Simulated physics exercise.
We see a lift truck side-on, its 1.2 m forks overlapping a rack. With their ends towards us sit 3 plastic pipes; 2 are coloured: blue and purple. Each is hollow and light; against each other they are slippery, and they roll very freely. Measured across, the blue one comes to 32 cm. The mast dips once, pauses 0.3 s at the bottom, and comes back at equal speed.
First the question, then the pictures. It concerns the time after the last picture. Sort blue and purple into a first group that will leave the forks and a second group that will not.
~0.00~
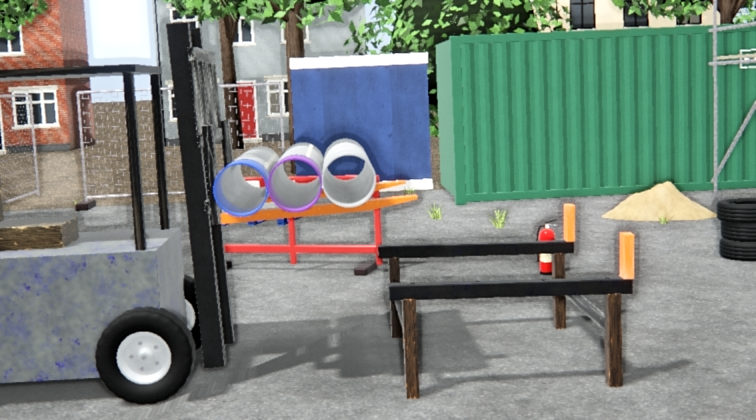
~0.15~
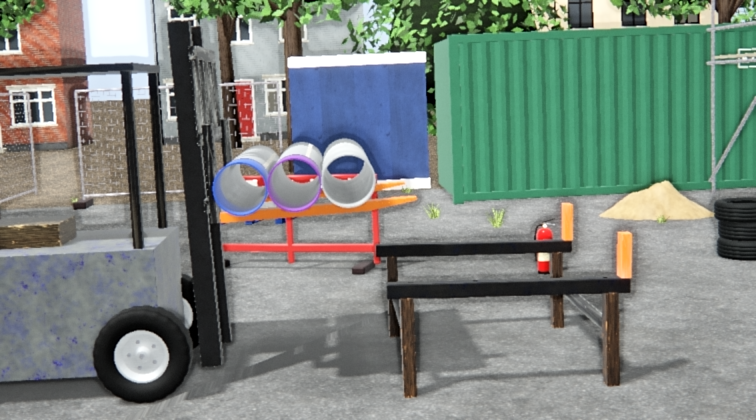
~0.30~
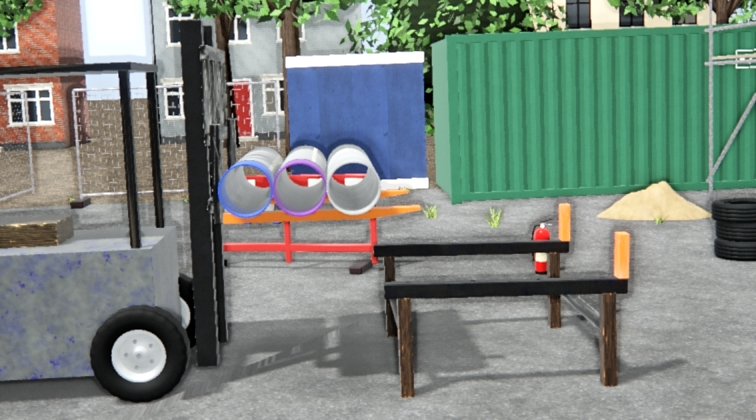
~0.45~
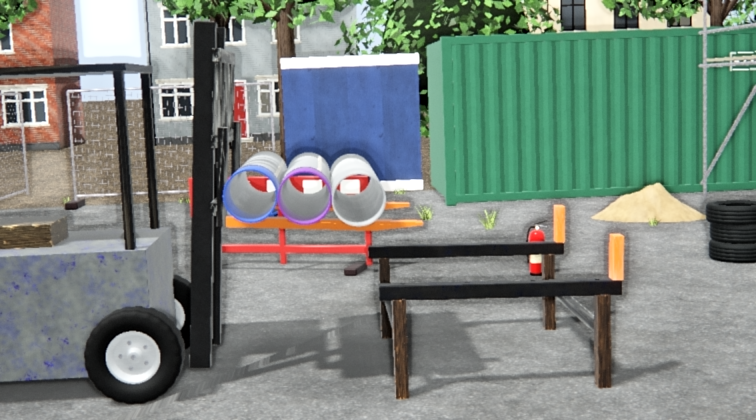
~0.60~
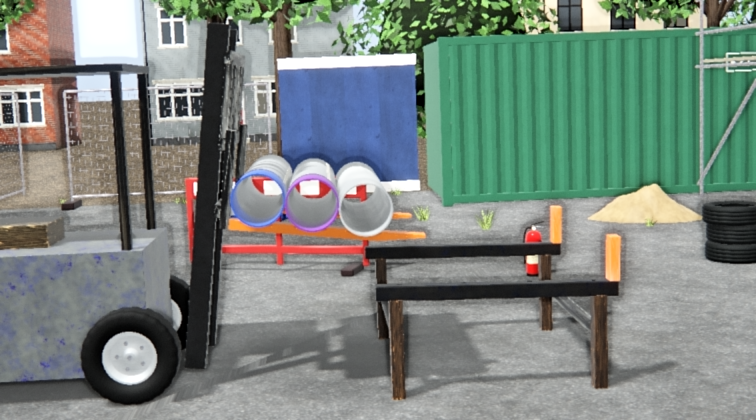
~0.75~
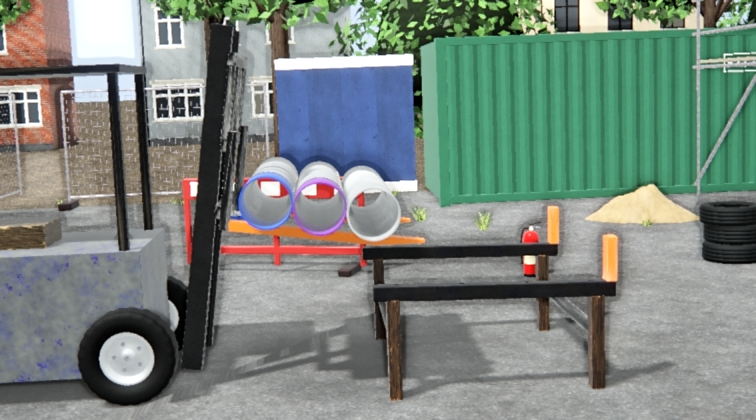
Blue: First group; purple: First group.
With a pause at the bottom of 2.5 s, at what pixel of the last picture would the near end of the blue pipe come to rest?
I'd put it somewhere near (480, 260).
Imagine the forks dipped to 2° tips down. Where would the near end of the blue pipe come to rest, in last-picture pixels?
Around pixel (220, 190).
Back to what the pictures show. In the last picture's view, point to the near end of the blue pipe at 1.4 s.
Estimated pixel position: About (328, 195).
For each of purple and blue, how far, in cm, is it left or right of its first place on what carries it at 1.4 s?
Rightward shift: Purple 55 cm, blue 50 cm.
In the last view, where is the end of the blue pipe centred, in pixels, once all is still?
It comes to rest at about (475, 258).
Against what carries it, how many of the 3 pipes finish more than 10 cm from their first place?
Count: 3.
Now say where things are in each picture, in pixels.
The first picture shows blue (241, 190), purple (295, 185); forks 2° tips up; tips at (412, 198); 3 of the 3 lie directly on the forks.
The second picture shows blue (240, 189), purple (294, 185); forks 2° tips up.
The third picture shows blue (245, 191), purple (300, 190); forks 1° tips down.
The fourth picture shows blue (250, 196), purple (305, 198); forks 4° tips down; tips at (417, 223).
The fifth picture shows blue (258, 201), purple (312, 205); forks 7° tips down.
The sixth picture shows blue (266, 204), purple (320, 209); forks 8° tips down; tips at (419, 240).
Then, 1.1 s in, blue is on the forks, 80 cm from the tips, rolling right; purple is on the forks, 50 cm from the tips, rolling right; 0 of 3 have left the forks.
Then, 1.4 s in, blue is on the forks, 55 cm from the tips, rolling right; purple is on the forks, 20 cm from the tips, rolling right; 1 of 3 has left the forks.
Then, 1.8 s in, blue is on the forks, 20 cm from the tips, rolling right; purple is in the air, 115 cm from the rack's far end, rolling right; 2 of 3 have left the forks.
Then, 2.2 s in, blue is on the rack, 120 cm from the rack's far end, rolling right; purple is on the rack, 80 cm from the rack's far end, rolling right; 3 of 3 have left the forks.
In the end (2.8 s), blue is on the rack, 90 cm from the rack's far end; purple is on the rack, 55 cm from the rack's far end; 3 of 3 have left the forks.
